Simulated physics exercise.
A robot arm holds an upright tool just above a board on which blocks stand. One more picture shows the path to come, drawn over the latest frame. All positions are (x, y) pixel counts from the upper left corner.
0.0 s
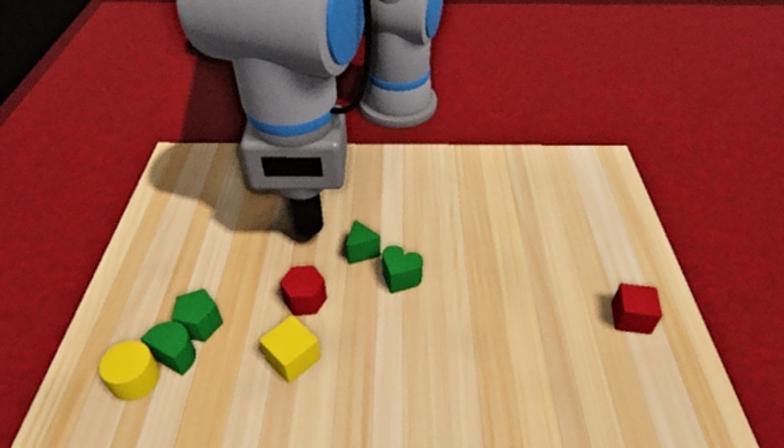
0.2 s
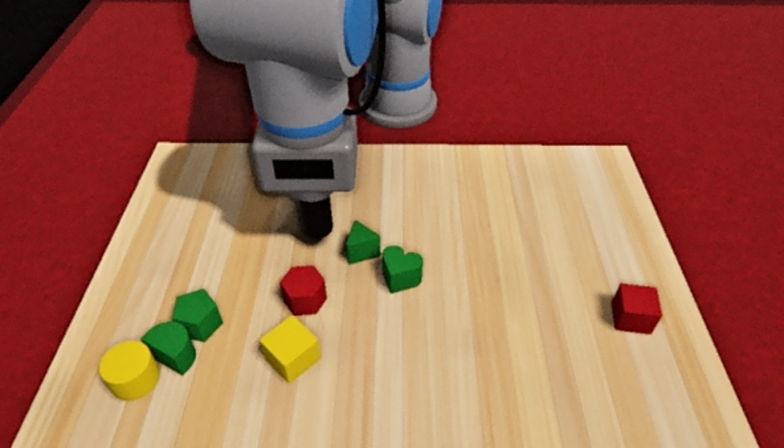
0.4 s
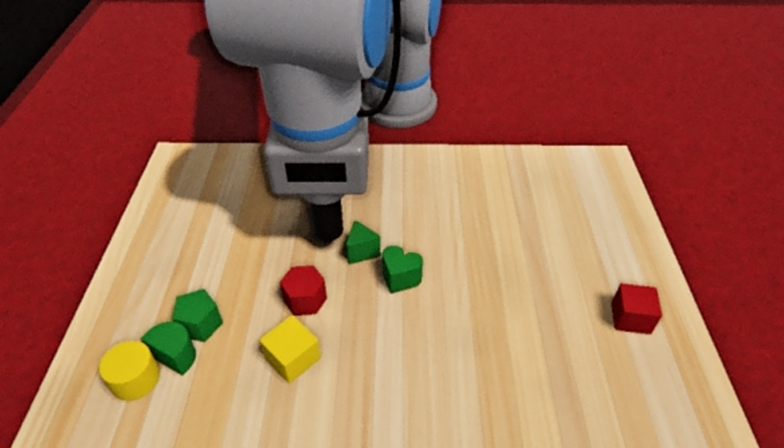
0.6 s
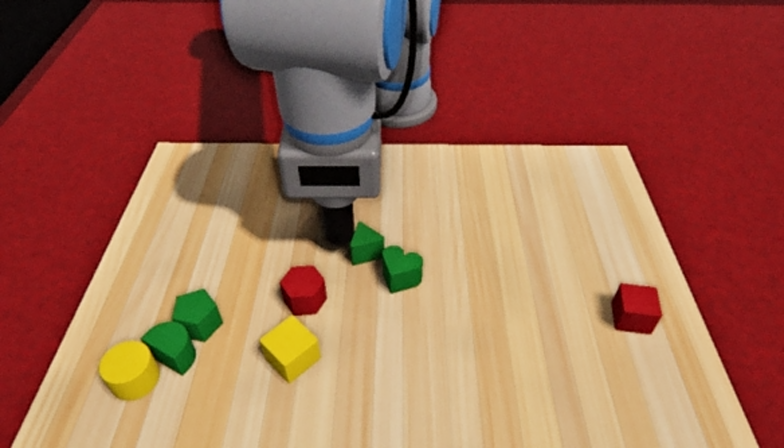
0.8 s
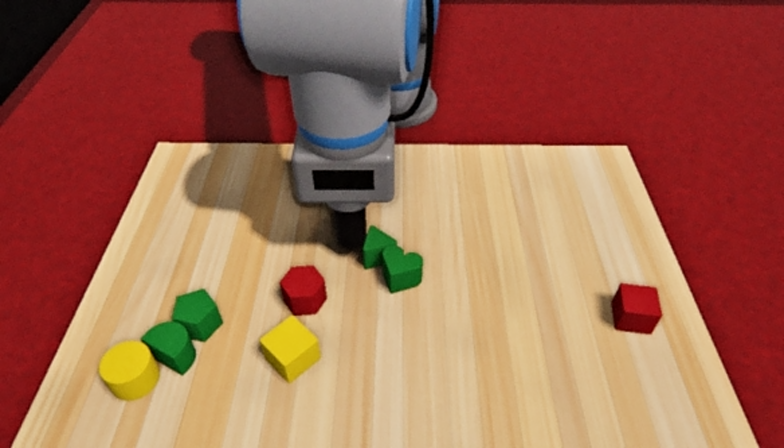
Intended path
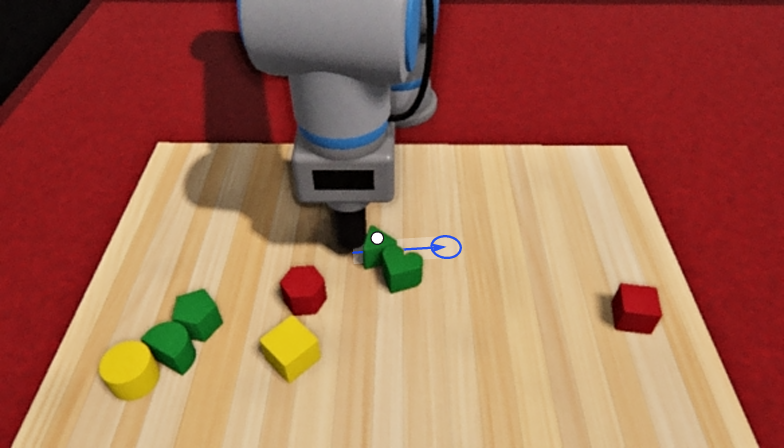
A robot arm moves its dark upright tool steadily right across the wooden board and nudges the green triangular block a short way right, up against the green heart block, while the red, yellow and other green blocks stay still.
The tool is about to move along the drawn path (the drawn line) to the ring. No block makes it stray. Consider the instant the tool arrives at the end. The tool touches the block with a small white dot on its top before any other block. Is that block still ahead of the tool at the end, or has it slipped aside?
That block drops off.
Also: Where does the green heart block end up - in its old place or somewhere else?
It gets moved.
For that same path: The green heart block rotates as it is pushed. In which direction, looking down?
Seen from above, clockwise.
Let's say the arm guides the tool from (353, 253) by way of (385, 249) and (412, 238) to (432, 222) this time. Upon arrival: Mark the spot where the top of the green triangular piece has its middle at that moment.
It ends at (421, 238).
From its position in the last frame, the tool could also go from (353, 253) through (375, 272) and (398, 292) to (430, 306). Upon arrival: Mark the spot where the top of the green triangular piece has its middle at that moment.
My estimate: (398, 240).
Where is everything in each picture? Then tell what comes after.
Tool's lower end at (309, 227); red hexagonal block at (302, 280); green triangular piece at (361, 233); green heart block at (401, 259), in the first picture.
Tool at (319, 229); blocks still, in the second picture.
Tool at (329, 232); blocks still, in the third picture.
Tool at (340, 235); green triangular piece at (365, 234), in the fourth picture.
Tool at (352, 239); red hexagonal block at (302, 280); green triangular piece at (377, 238); green heart block at (401, 259), in the fifth picture.
Drawn move, straight from (353, 253) to (446, 247); the dot is on the green triangular piece.
The first path, step by step. One third of the way, tool at (385, 237); green triangular piece at (409, 239), turned 20° clockwise; green heart block at (410, 264), turned 35° clockwise.
Two thirds of the way, tool at (416, 235); green triangular piece at (437, 242), turned 40° clockwise; green heart block at (410, 265), turned 40° clockwise.
At the end, tool at (448, 233); red hexagonal block still; green triangular piece at (454, 247), turned 70° clockwise; green heart block at (410, 265), turned 40° clockwise.
